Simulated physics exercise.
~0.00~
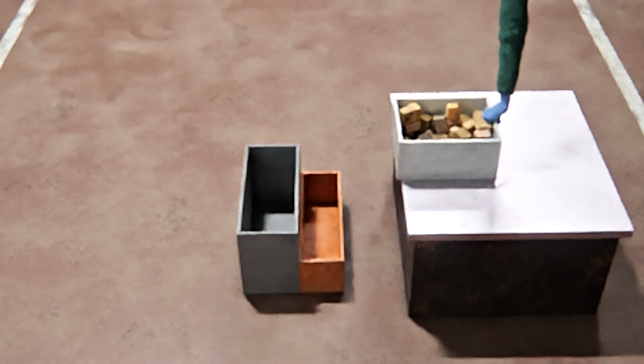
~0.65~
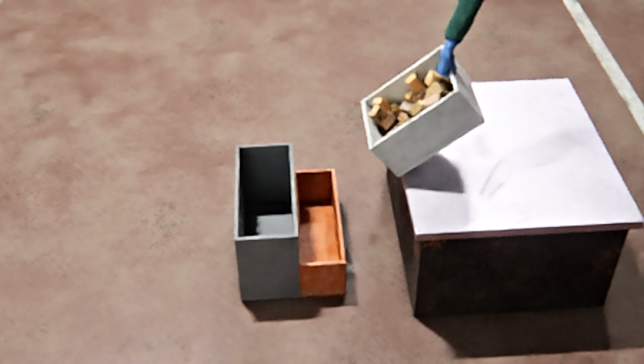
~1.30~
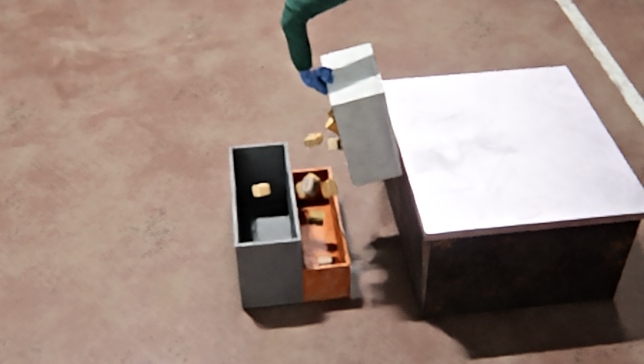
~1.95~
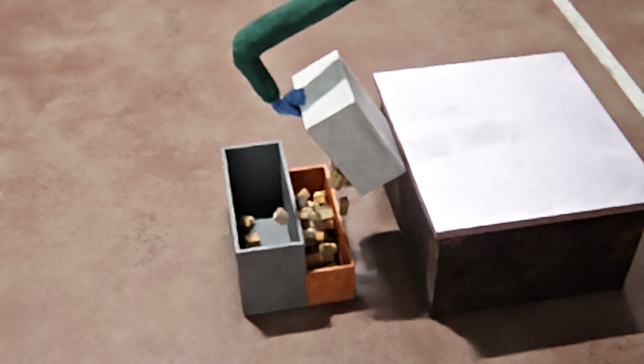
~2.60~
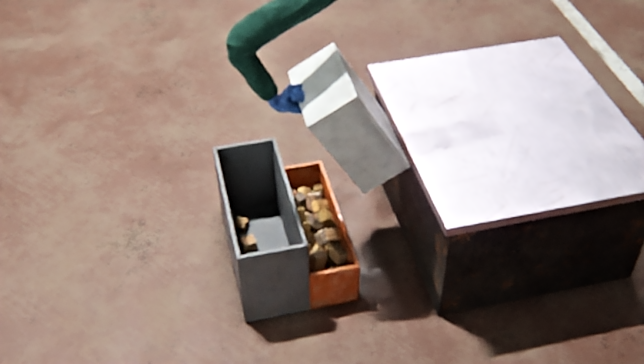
On a brown floor, a green arm with a blue hand lifted a white crate of wooden chunks off a bench, swung it left and tipped it over, spilling most into an orange tub and a few into the grey trough beside it.
